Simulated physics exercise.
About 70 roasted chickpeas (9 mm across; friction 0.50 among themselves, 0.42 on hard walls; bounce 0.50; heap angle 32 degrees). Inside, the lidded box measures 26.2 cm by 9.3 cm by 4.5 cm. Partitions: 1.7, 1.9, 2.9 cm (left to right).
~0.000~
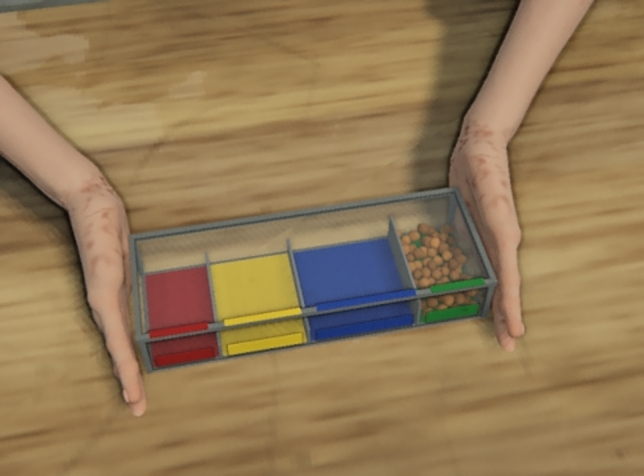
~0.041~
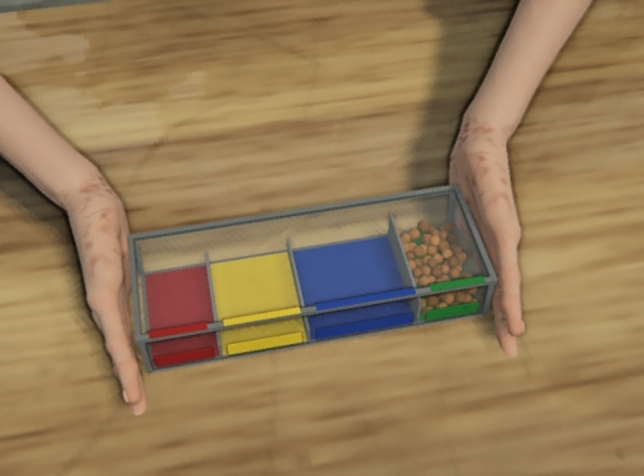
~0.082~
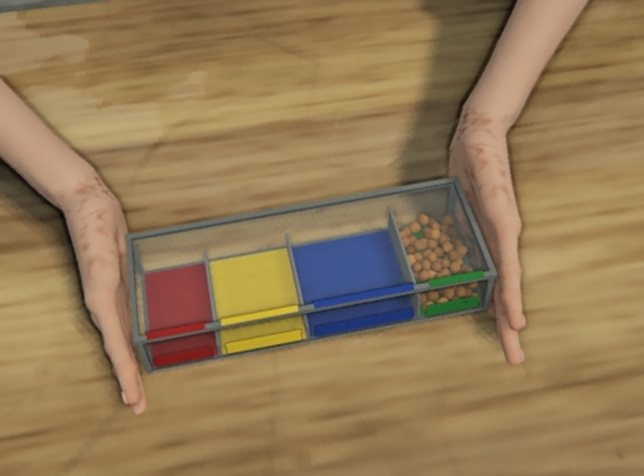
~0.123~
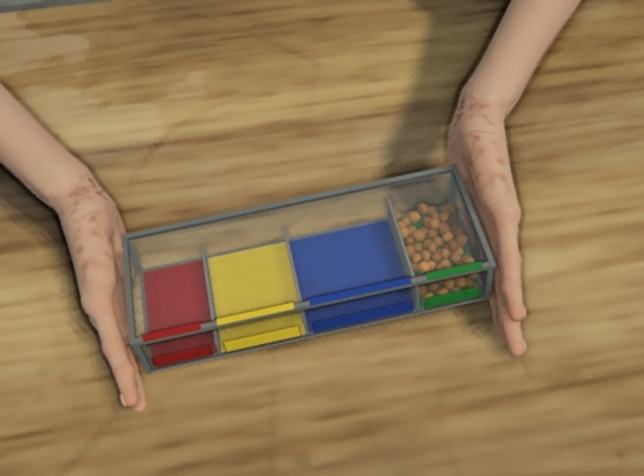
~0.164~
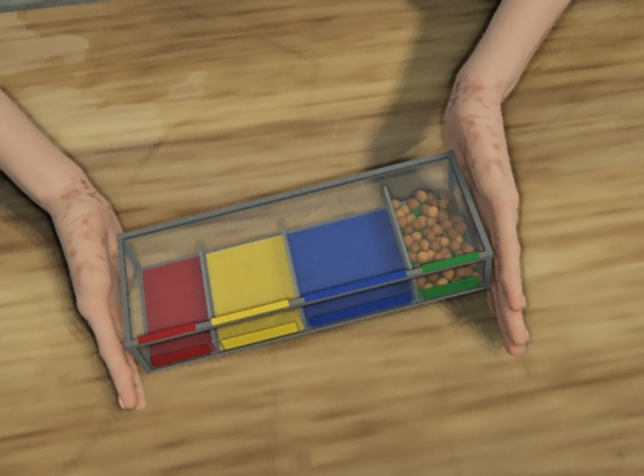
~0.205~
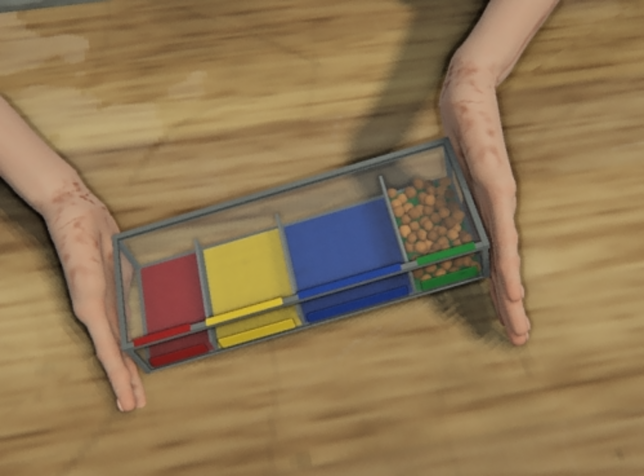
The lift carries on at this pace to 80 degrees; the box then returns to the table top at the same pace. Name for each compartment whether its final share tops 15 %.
Red compartment: Under; blue compartment: Over; green compartment: Over; yellow compartment: Under.
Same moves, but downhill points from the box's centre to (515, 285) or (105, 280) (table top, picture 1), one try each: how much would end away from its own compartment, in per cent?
Some 0 and 40 per cent.
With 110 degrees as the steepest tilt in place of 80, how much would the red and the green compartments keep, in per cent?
In that case red 45, green 50.
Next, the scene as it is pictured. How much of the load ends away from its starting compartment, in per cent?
Some 35 per cent.
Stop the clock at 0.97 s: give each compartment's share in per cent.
Red 0, blue 5, green 95, yellow 0.
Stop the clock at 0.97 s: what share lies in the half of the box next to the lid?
Roughly 30 per cent.
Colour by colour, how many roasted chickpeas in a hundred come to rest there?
Red 5; blue 20; green 65; yellow 10.
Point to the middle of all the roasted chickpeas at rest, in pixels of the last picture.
At about (420, 305).
After 0.97 s, tilt 80 degrees; blue 5 %, green 95 %.
After 1.48 s, tilt 35 degrees; red 5 %, blue 20 %, green 65 %, yellow 10 %.
After 2.06 s, tilt 0 degrees; red 5 %, blue 20 %, green 65 %, yellow 10 %.
At rest (2.4 s), red 5 %, blue 20 %, green 65 %, yellow 10 %.
